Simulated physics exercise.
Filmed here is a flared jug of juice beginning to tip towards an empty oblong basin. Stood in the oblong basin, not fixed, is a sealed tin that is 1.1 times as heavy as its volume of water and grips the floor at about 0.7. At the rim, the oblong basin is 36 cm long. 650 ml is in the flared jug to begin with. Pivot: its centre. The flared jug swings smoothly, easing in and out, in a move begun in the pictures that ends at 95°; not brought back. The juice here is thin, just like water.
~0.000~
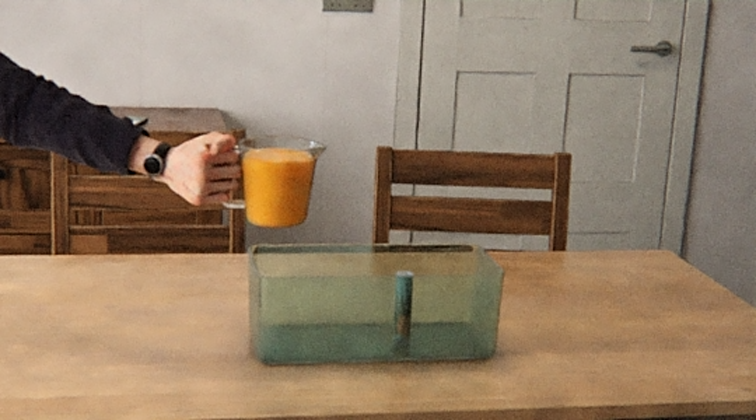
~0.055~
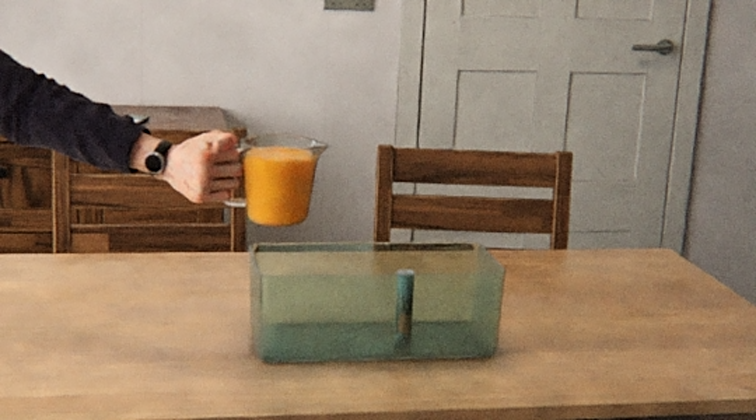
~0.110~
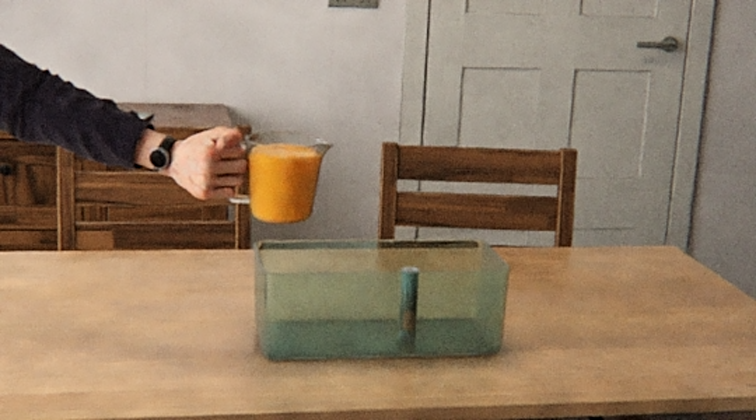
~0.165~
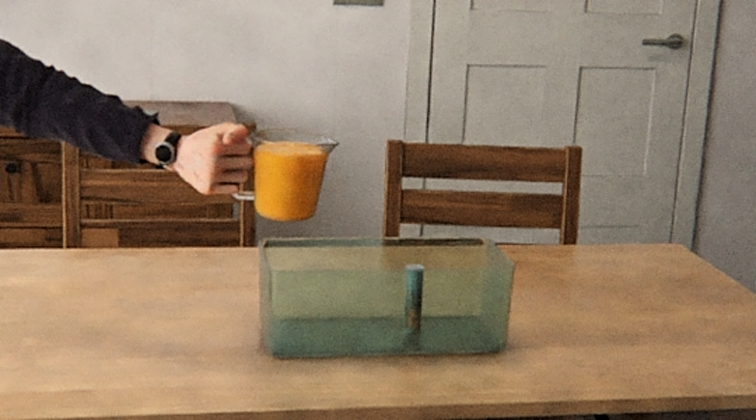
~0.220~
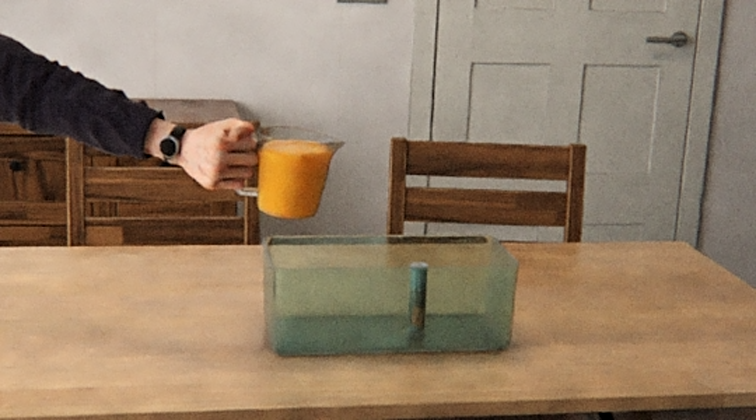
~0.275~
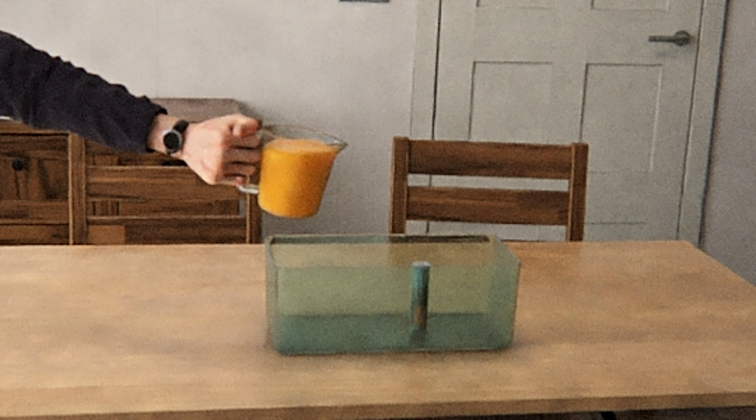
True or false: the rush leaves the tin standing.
True.
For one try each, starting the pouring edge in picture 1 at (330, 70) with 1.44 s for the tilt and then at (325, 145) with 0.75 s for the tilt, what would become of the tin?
The tin overturns the first time and stays vertical the second time.
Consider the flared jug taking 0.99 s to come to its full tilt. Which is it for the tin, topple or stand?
Holds steady.
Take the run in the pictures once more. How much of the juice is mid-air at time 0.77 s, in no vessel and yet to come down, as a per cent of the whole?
About 12 per cent.
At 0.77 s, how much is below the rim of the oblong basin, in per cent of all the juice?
I reckon close to 6 percent of it.
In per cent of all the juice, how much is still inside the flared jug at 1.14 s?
Close to 32 percent of the total.
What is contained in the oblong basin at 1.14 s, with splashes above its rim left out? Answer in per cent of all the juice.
I'd say roughly 52 in a hundred of it.
By 0.77 s the tilt is 53° and 82 per cent is still to pour; the tin stands where it began.
By 1.14 s the tilt is 85° and 32 per cent is still to pour; the tin stands where it began.
By 1.52 s the tilt is 95° and 3 per cent is still to pour; the tin stands where it began.
By 1.94 s the tilt is 95° and 0 per cent is still to pour; the tin stands where it began.
At rest the tin stands where it began.
